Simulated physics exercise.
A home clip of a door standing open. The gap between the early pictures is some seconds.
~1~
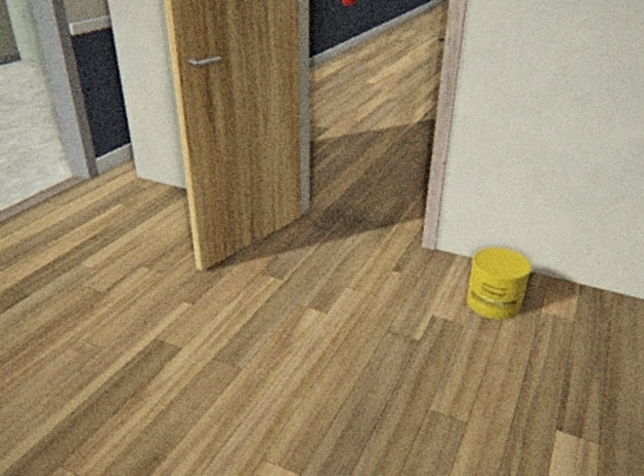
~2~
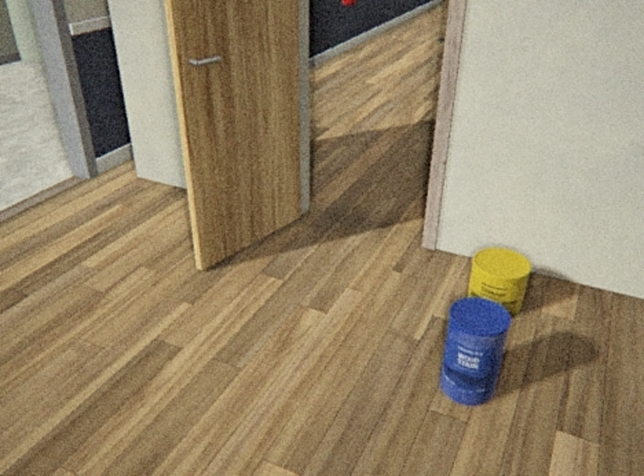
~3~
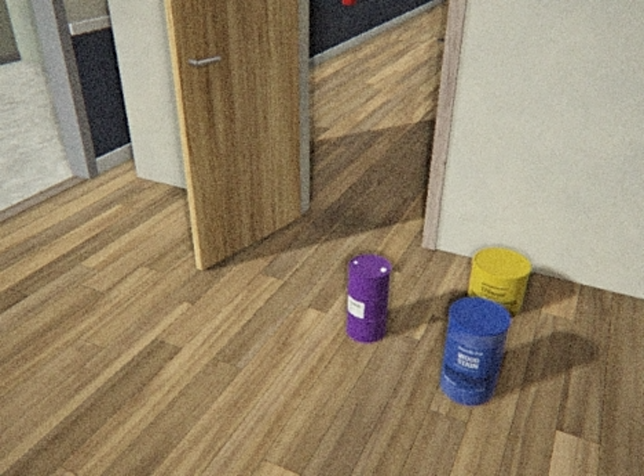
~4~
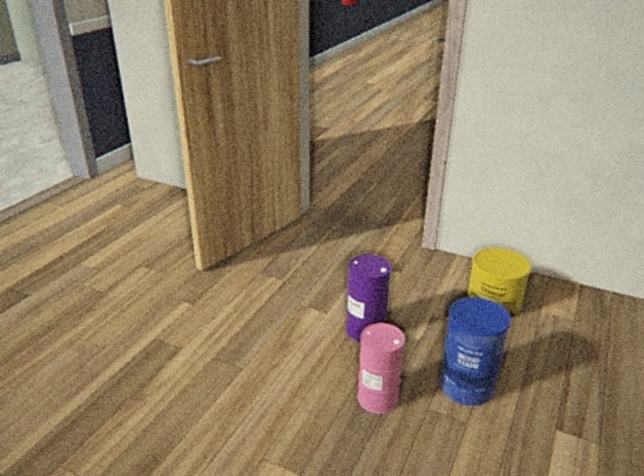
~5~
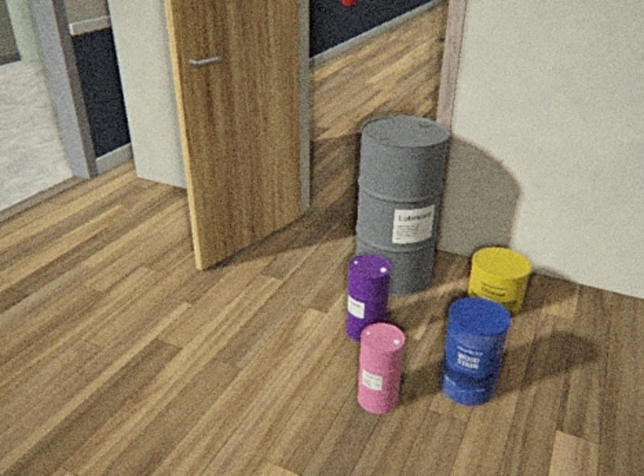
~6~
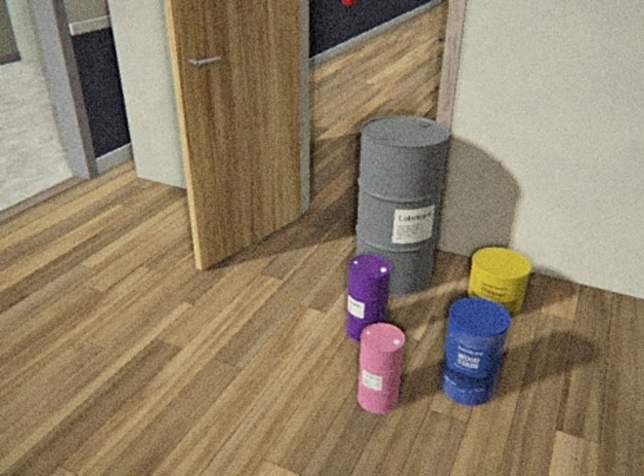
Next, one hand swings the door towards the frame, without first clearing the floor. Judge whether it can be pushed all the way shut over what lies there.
The door is likely to get obstructed.
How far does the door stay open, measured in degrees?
Open angle: About 40°.
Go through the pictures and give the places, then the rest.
The first picture shows door wide open and still.
The second picture shows door wide open and still.
The third picture shows door wide open and still; blue pail (473, 352); yellow pail (498, 283).
The fourth picture shows door wide open and still; purple canister (368, 299); pink canister (380, 369).
The fifth picture shows door wide open and still; blue pail (473, 352); yellow pail (498, 283).
The sixth picture shows door wide open and still; grey drum (398, 207); purple canister (368, 299).
Then, 0.50 s on from there, open by 91°.
Then, 0.90 s on from there, open by 68°.
Then, 1.20 s on from there, open by 50°.
In the end, open by 40°; all 5 unmoved. At the end, from the last picture's camera, grey drum near (400, 207).
